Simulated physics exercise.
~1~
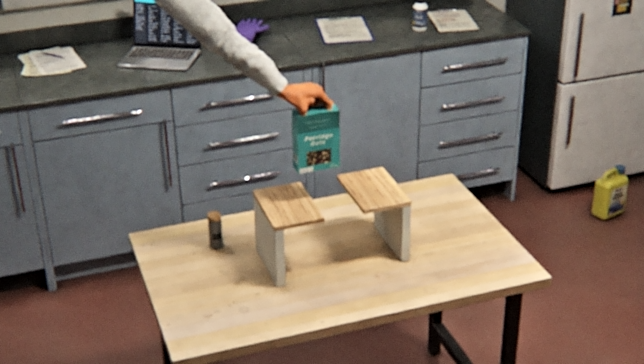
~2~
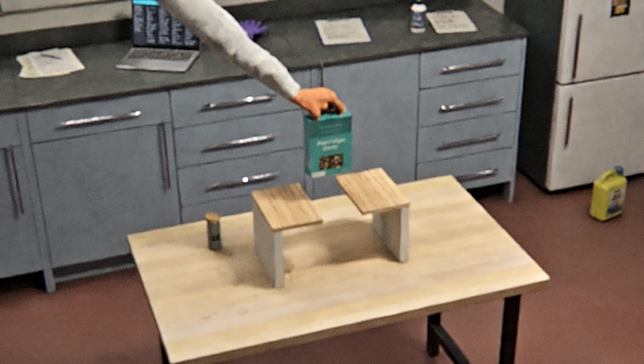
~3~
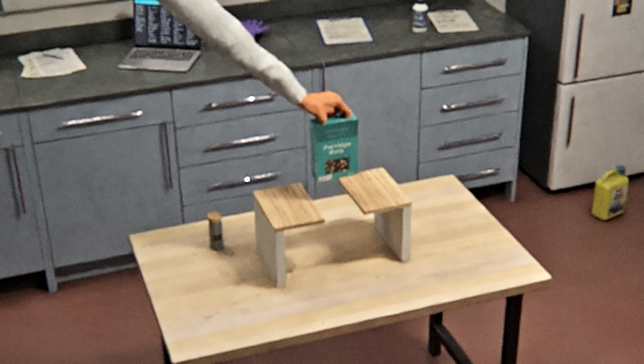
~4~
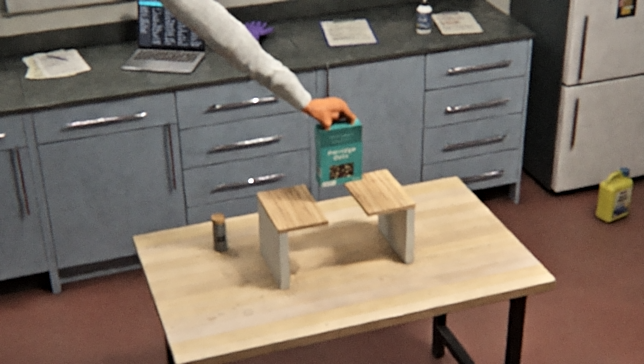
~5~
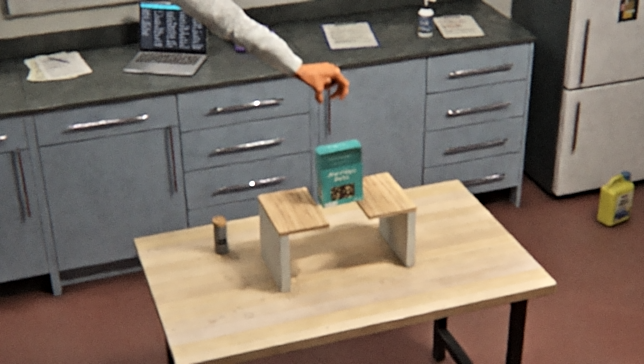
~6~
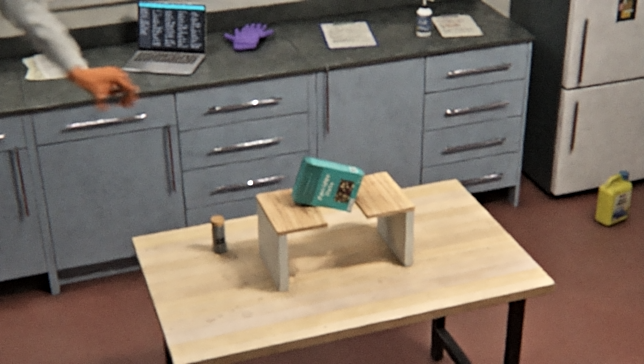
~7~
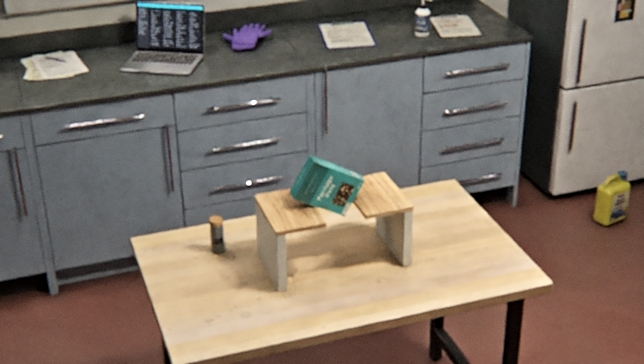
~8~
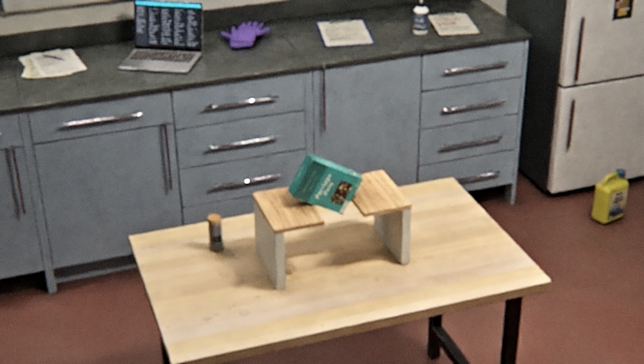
The video shows a hand lowering a turquoise packet upright over the gap between two wooden-topped ledges on a table, beside a small shaker, then letting go and withdrawing left as the packet tips over and comes to rest tilted, lodged across the gap.
